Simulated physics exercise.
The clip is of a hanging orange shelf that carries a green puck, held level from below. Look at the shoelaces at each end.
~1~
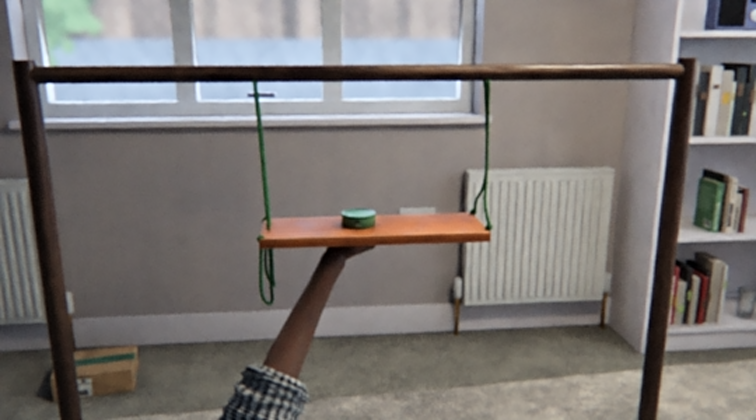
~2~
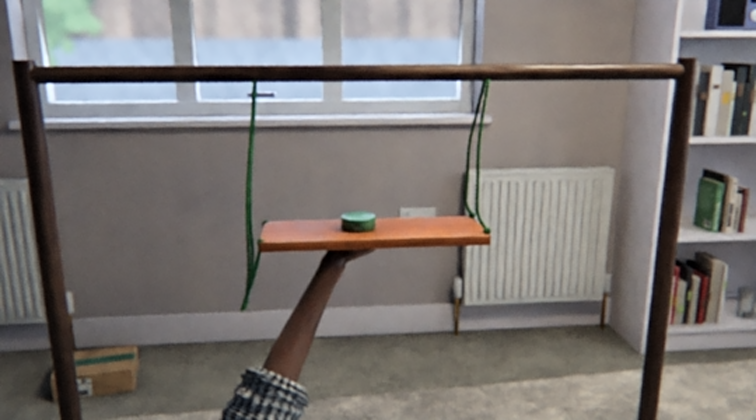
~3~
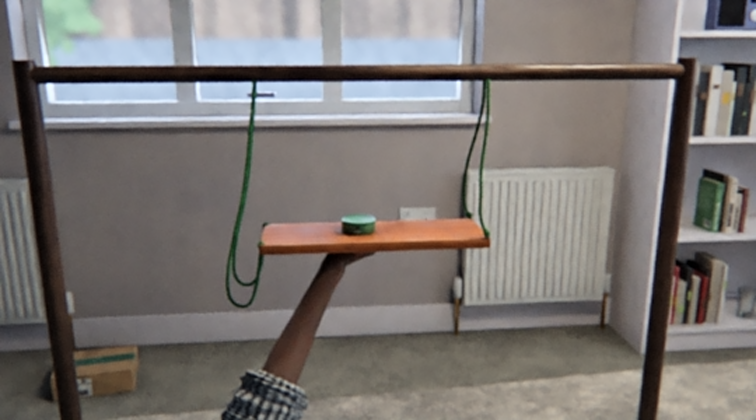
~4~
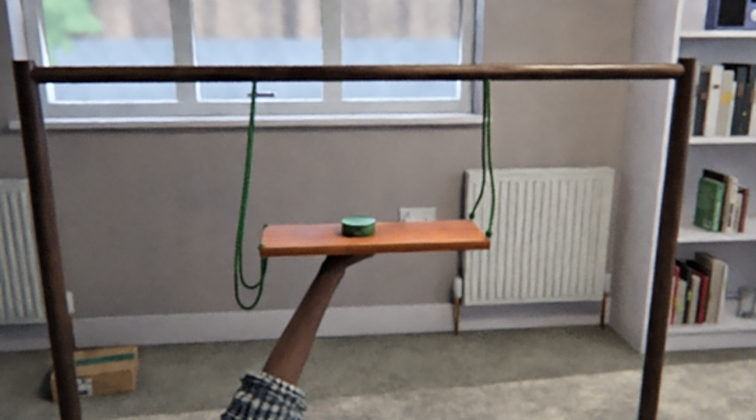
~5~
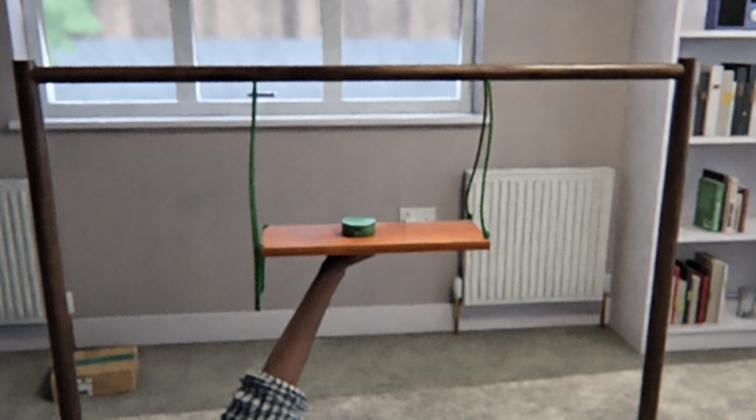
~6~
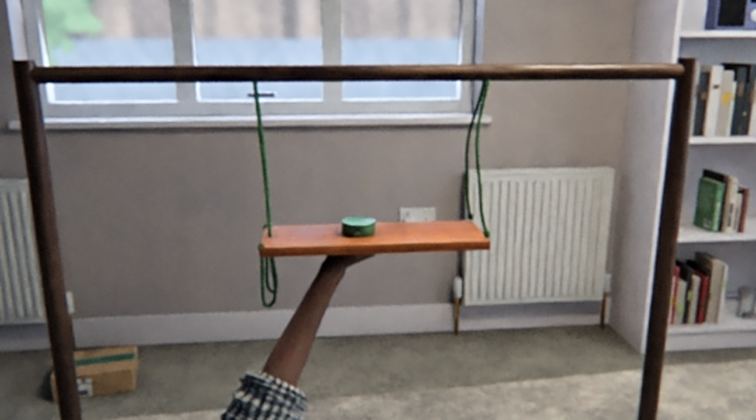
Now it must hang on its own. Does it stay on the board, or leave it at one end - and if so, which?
It comes off at the left.
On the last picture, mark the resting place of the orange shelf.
Check near (404, 300) - that's where its middle lands.
Then, 0.60 s later than the last view, board tipped 38° down to the left; puck falling near (213, 378).
Then, 1.22 s later than the last view, board tipped 41° down to the left; puck on the floor.
Finally, board tipped 39° down to the left; puck on the floor. The green puck falls from the left end.
